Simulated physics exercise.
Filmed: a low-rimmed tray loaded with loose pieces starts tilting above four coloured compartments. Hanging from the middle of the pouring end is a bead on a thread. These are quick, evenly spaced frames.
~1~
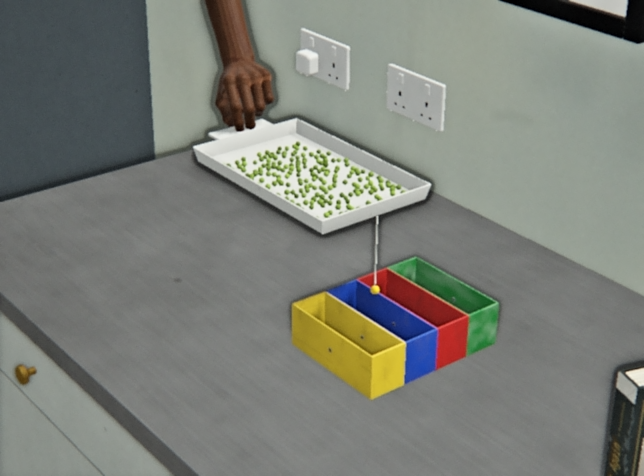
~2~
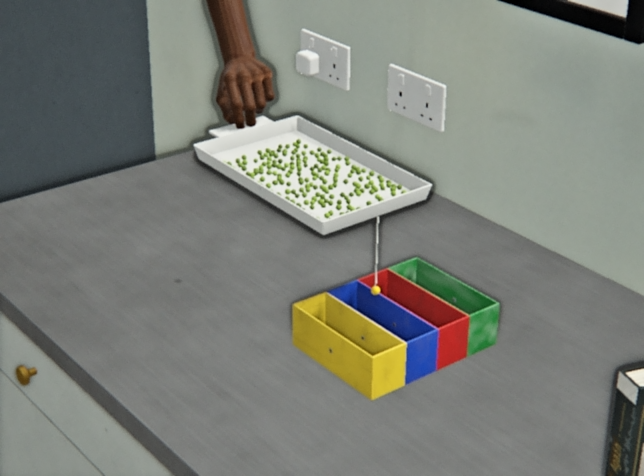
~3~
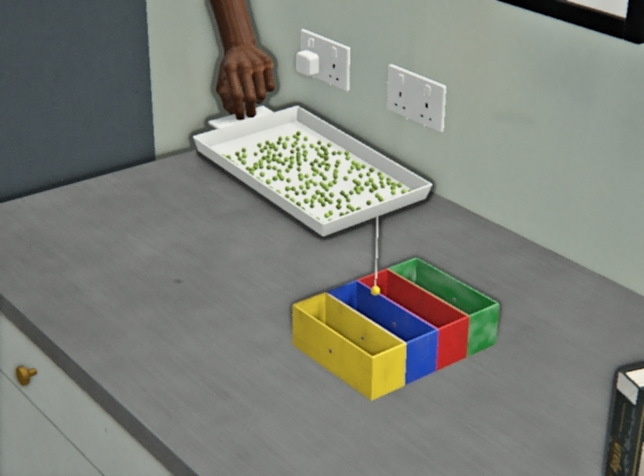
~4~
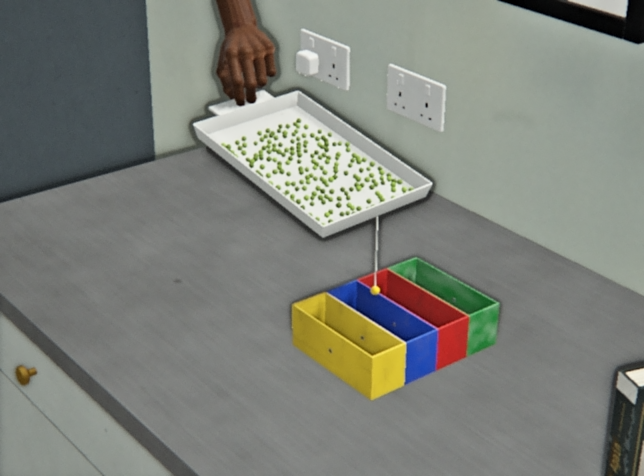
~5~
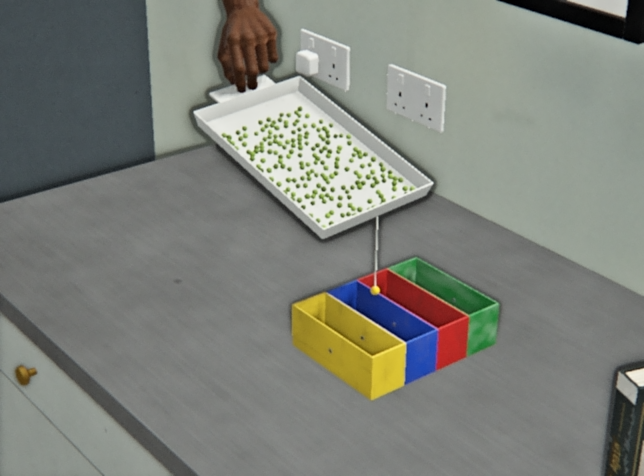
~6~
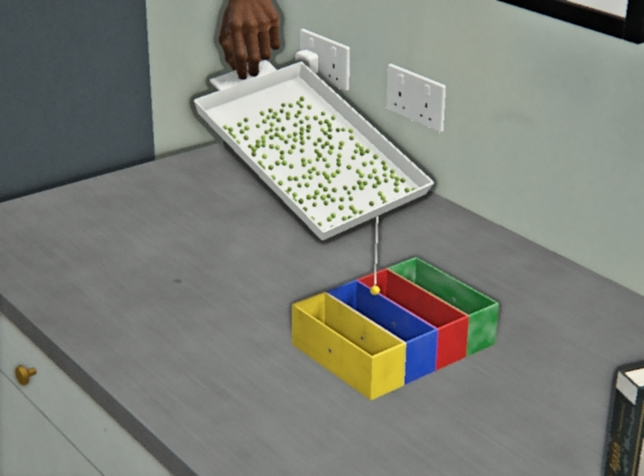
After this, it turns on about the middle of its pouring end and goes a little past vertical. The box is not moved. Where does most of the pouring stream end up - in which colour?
In the yellow one.
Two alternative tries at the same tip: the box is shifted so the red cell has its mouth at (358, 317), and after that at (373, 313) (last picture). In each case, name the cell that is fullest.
The blue one; the blue one.
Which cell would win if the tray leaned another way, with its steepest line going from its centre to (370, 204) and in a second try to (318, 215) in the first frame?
The first try: Red. The second: The yellow cell.
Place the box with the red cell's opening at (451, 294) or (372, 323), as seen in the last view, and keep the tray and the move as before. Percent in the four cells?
20 % for the first, 100 % for the second.
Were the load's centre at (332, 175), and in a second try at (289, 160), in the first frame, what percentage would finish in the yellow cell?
You'd see roughly 50 per cent first and roughly 60 per cent second.
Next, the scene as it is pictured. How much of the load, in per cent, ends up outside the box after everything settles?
Roughly 30 in a hundred.
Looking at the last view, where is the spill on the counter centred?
It's centred close to pixel (311, 395).
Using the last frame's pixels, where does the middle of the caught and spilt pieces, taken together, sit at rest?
I'd put the middle somewhere around (357, 369).
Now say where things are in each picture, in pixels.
In the first picture, corners of the pouring end at (323, 218) and (425, 184), level; middle of the load at (314, 179), dried peas; bead on its thread at (375, 290); yellow cell at (388, 367); blue cell at (420, 352); red cell at (452, 339); green cell at (482, 325).
In the second picture, corners of the pouring end at (324, 219) and (426, 184), level; middle of the load at (315, 178).
In the third picture, corners of the pouring end at (324, 221) and (426, 184), tipped barely, lowest at the left corner; middle of the load at (315, 174).
In the fourth picture, corners of the pouring end at (324, 223) and (427, 183), tipped a little, lowest at the left corner; middle of the load at (315, 168).
In the fifth picture, corners of the pouring end at (324, 226) and (428, 182), tipped a little, lowest at the left corner; middle of the load at (316, 163).
In the sixth picture, corners of the pouring end at (324, 228) and (428, 182), tipped clearly, lowest at the left corner; middle of the load at (318, 159), nearly all on the move; yellow cell at (388, 367); blue cell at (420, 353); red cell at (452, 339); green cell at (482, 326).
Soon, tray tipped steeply; most on the tray; a stray few in the yellow cell; a small part falling or outside the box.
A while on, tray tipped past a quarter turn; about a quarter on the tray; about a third in the yellow cell; a small part in the blue cell; about half falling or outside the box.
Towards the end, tray tipped past a quarter turn; about half in the yellow cell; a small part in the blue cell; about a third falling or outside the box.
Finally, tray tipped past a quarter turn; about half in the yellow cell; a small part in the blue cell; none in the red cell; none in the green cell; about a third outside the box.
